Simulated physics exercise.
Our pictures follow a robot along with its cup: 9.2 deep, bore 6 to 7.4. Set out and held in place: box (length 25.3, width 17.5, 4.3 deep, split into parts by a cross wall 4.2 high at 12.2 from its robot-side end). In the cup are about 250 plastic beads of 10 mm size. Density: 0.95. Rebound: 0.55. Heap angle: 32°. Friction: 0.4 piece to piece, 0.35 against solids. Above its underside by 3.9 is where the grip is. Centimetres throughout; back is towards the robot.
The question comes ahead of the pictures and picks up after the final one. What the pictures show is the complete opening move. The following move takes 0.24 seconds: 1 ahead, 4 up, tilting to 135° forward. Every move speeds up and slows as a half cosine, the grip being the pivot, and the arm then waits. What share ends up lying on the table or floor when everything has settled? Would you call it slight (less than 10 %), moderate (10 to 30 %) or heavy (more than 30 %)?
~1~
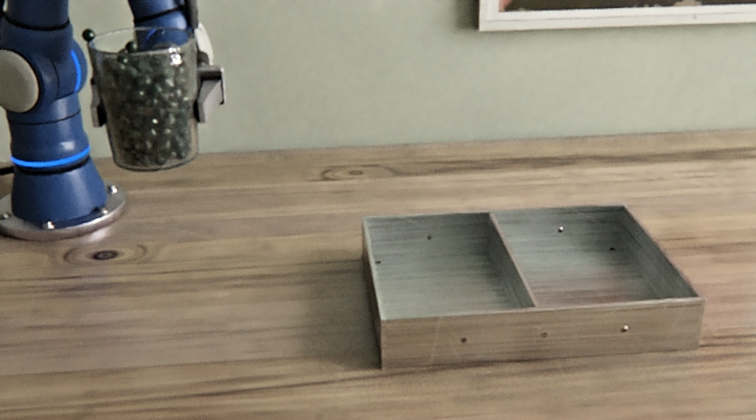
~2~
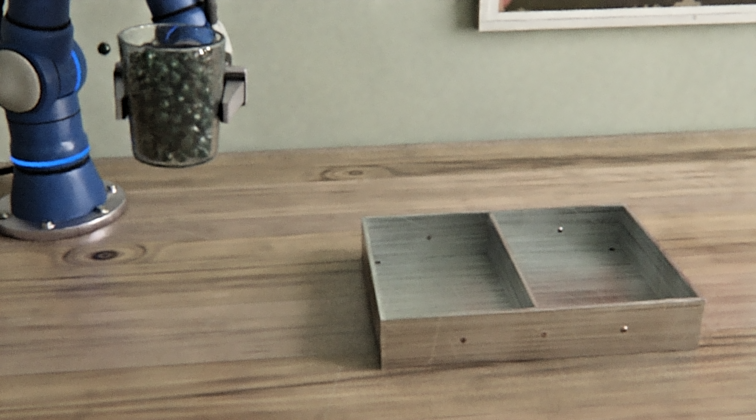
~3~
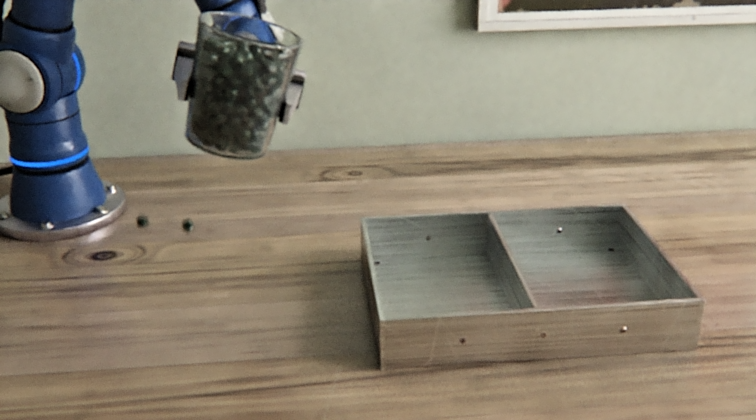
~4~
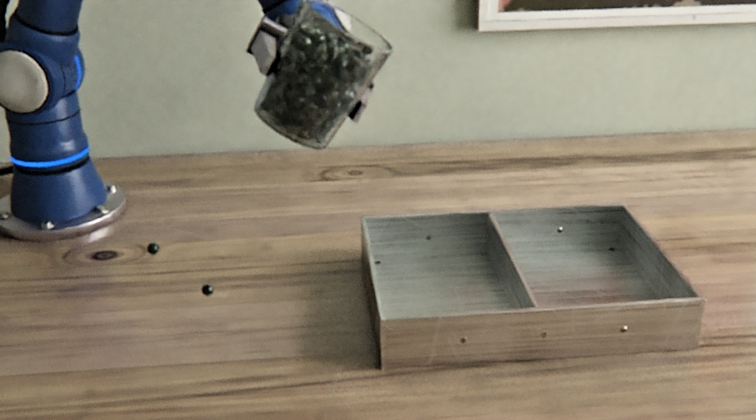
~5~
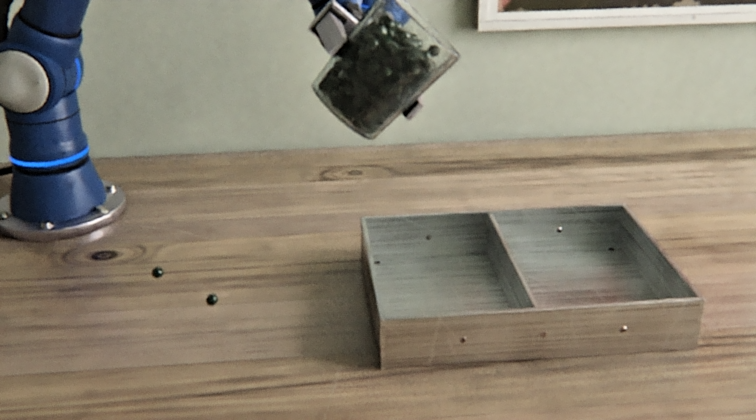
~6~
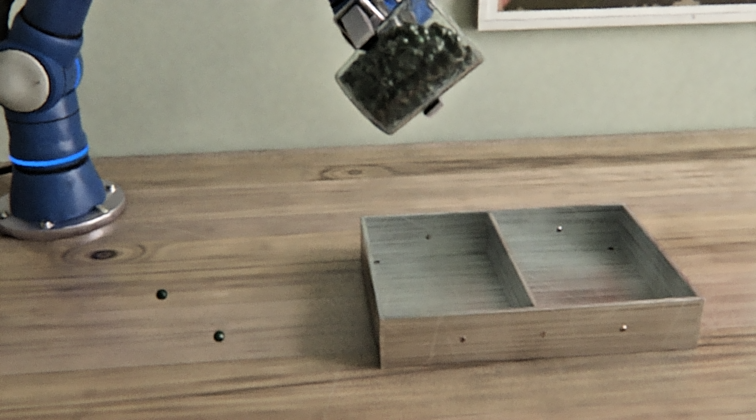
I would call it slight.
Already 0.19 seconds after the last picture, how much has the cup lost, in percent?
Close to 0 per cent of the load is out.
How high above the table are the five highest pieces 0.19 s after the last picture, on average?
Those pieces are roughly 28 cm high.
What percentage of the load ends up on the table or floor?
It should be close to 0 per cent.
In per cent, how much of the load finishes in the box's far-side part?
The share is near 25 per cent.
Then, 0.10 s after the last picture, tilted 77° forward, highest piece 26 above the table; 249 in the cup, 2 on the table or floor.
Then, 0.19 s after the last picture, tilted 127° forward, highest piece 28 above the table; 246 in the cup, 2 on the table or floor, 3 in flight or on a rim.
Then, 0.44 s after the last picture, tilted 135° forward, highest piece 19 above the table; 154 in the robot-side part, 39 in the far-side part, 13 in the cup, 2 on the table or floor, 43 in flight or on a rim.
Then, 1.49 s after the last picture, tilted 135° forward, highest piece 2 above the table; 179 in the robot-side part, 69 in the far-side part, 3 on the table or floor.
Final count, 179 in the robot-side part, 69 in the far-side part, 3 on the table or floor. That is 1 % on the table or floor.
